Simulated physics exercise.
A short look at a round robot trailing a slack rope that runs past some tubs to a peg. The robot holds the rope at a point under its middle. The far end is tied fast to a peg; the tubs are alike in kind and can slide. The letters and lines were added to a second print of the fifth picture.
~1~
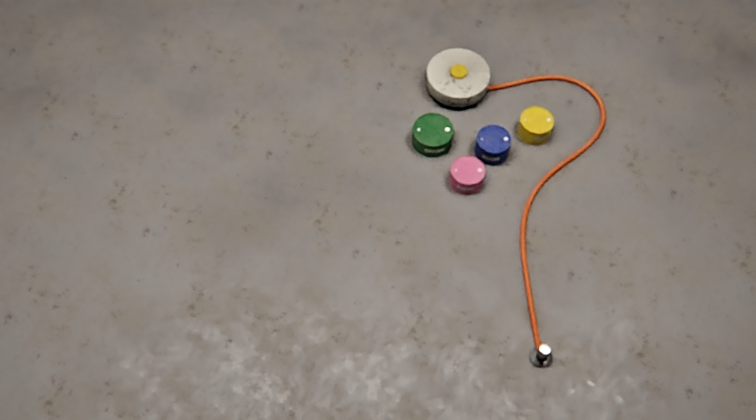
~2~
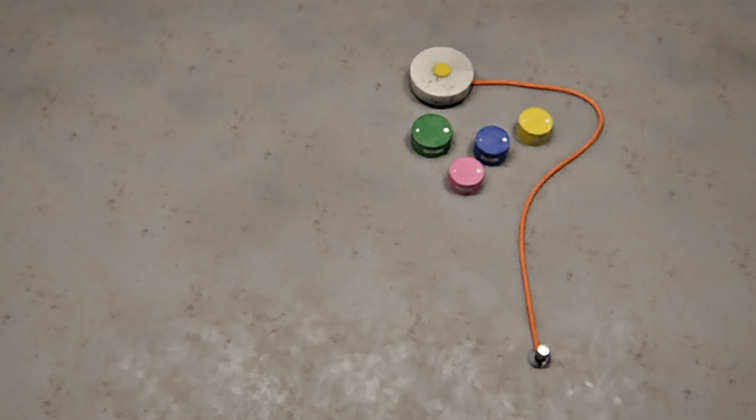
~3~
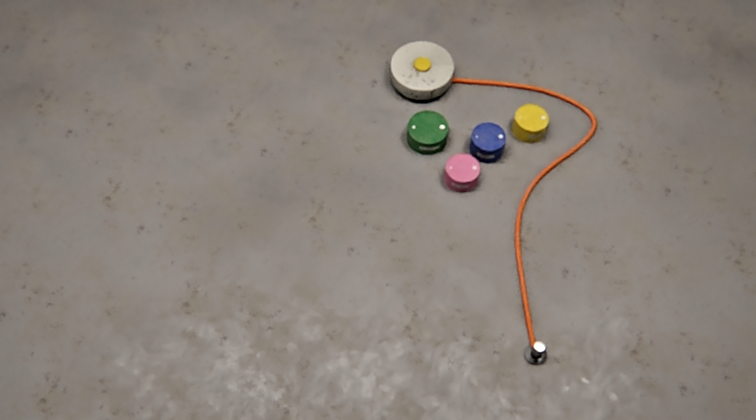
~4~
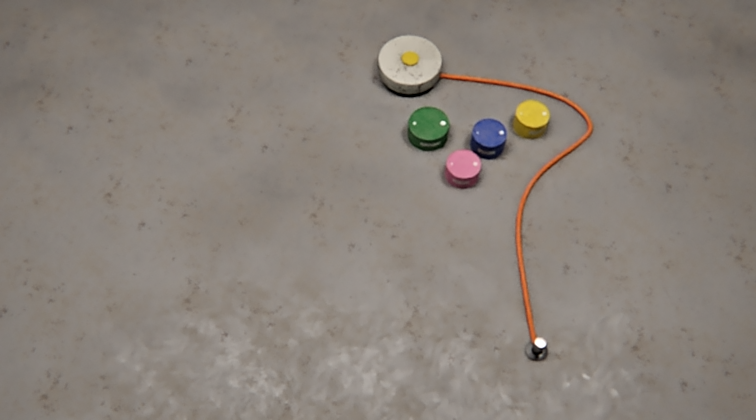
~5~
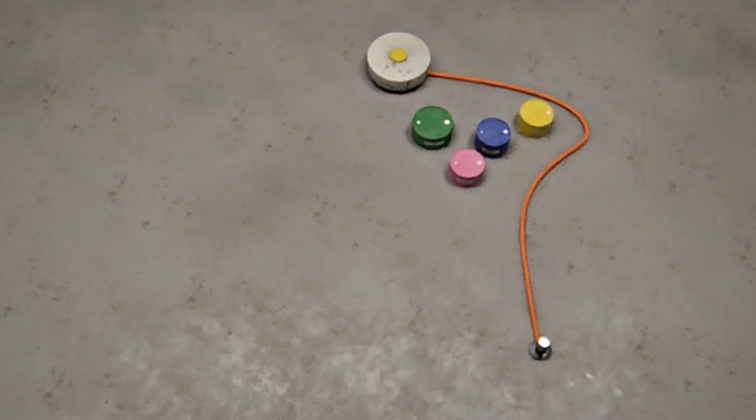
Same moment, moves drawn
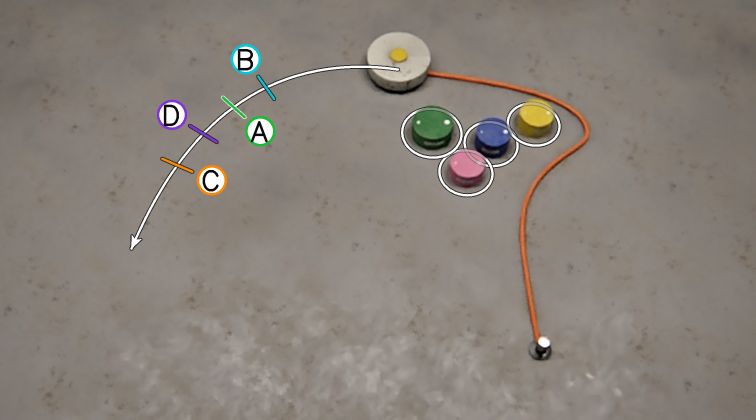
On a stained grey floor, a round white robot with a yellow button slid left and slightly upward, drawing an orange rope tied to a peg, while four small coloured tubs stayed put below it.
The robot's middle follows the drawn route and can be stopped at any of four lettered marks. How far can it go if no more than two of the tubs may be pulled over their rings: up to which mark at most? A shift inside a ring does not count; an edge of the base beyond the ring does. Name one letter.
Mark B.
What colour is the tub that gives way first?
The yellow tub.
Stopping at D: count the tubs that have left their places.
Four.
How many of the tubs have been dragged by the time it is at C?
Four.
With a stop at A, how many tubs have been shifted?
Four.
On the copy, A at (234, 107); B at (266, 88); C at (177, 165); D at (203, 134); the route from (398, 70) via (234, 107) to (131, 249).
On B. First, robot (350, 60).
Then, robot (304, 67); blue tub (484, 142); yellow tub (513, 129).
Finally, robot (265, 81); blue tub (462, 145); pink tub (463, 175); yellow tub (496, 147); two over the rings.
By contrast, A has four over the rings; C has four over the rings; D has four over the rings.
